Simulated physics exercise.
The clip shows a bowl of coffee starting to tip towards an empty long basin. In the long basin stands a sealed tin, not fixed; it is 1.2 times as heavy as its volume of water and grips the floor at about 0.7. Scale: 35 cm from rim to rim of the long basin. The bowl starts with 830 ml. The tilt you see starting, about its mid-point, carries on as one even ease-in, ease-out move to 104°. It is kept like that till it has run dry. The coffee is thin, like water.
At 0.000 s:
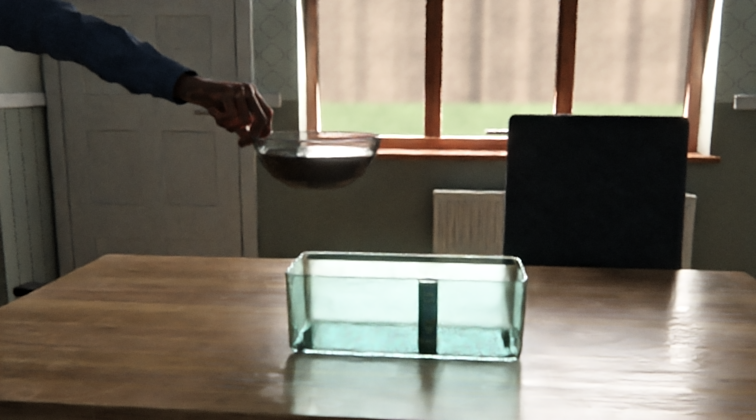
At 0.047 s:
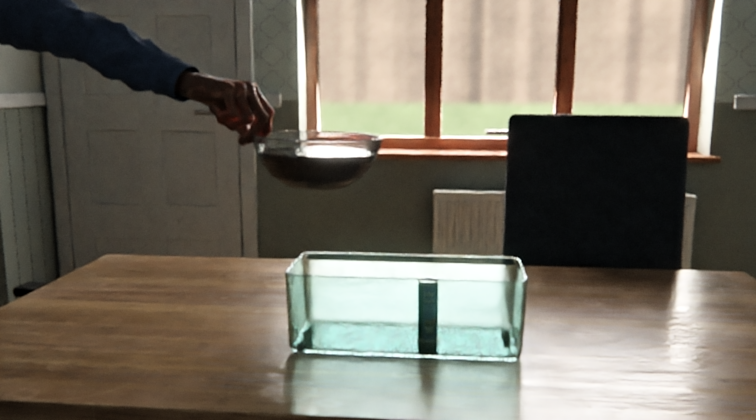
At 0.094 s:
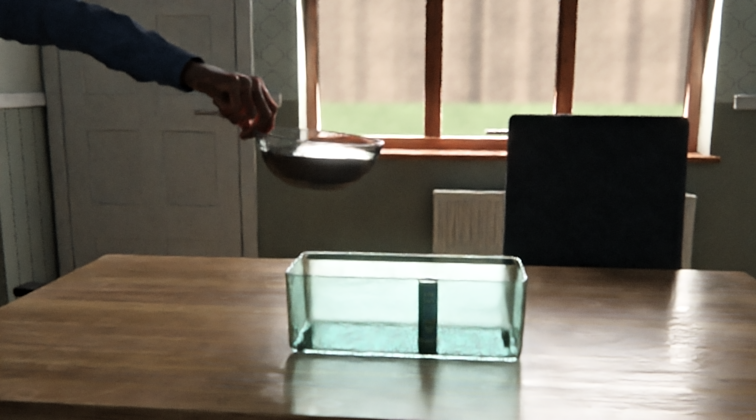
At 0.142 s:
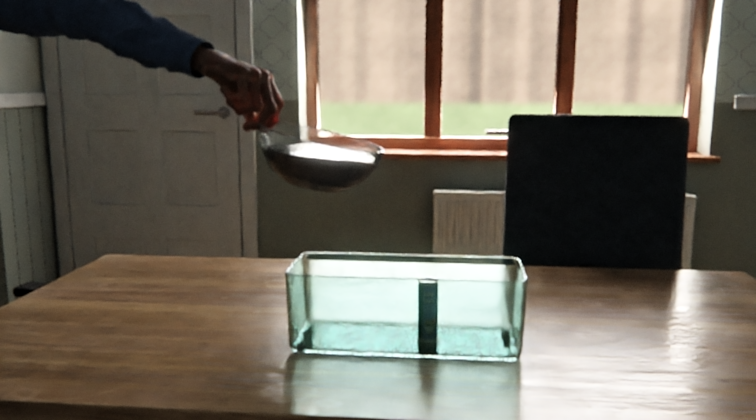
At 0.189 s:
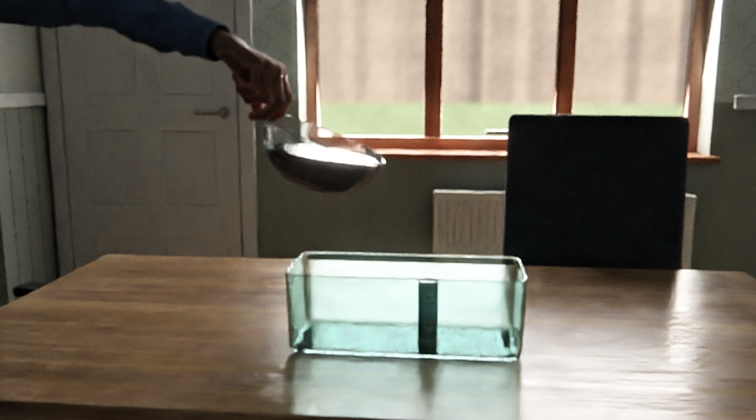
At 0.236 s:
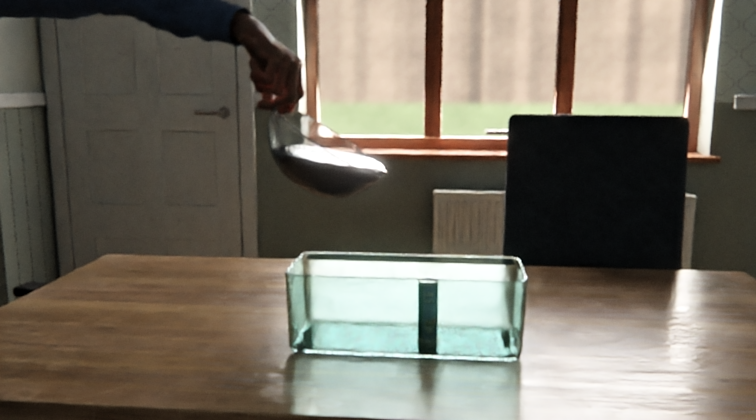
A glass bowl of dark coffee, held up by a hand on the left, hung level above an empty clear basin on a wooden table, then tilted steadily down to the right as the hand rose.
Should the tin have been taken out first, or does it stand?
It topples.
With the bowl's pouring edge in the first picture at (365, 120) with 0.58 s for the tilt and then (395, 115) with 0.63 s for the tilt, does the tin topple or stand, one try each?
First it falls; then it keeps standing.
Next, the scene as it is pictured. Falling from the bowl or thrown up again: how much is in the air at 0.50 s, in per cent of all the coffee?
Near 46 in a hundred.
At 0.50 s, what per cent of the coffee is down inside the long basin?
Near 48 in a hundred.
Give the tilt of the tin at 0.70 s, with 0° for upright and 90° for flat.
Near 20° from upright.
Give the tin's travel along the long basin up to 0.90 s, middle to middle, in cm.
Some 7 cm.
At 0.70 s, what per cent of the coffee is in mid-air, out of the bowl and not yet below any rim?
About 2 per cent.
Then, 0.50 s in, the tilt is 95° and 6 per cent is still to pour; the tin stands where it began.
Then, 0.70 s in, the tilt is 104° and 0 per cent is still to pour; the tin leans 22°.
Then, 0.90 s in, the tilt is 104° and 0 per cent is still to pour; the tin lies on its side.
Then, 1.12 s in, the tilt is 104° and 0 per cent is still to pour; the tin lies on its side.
Finally, the tin lies on its side.
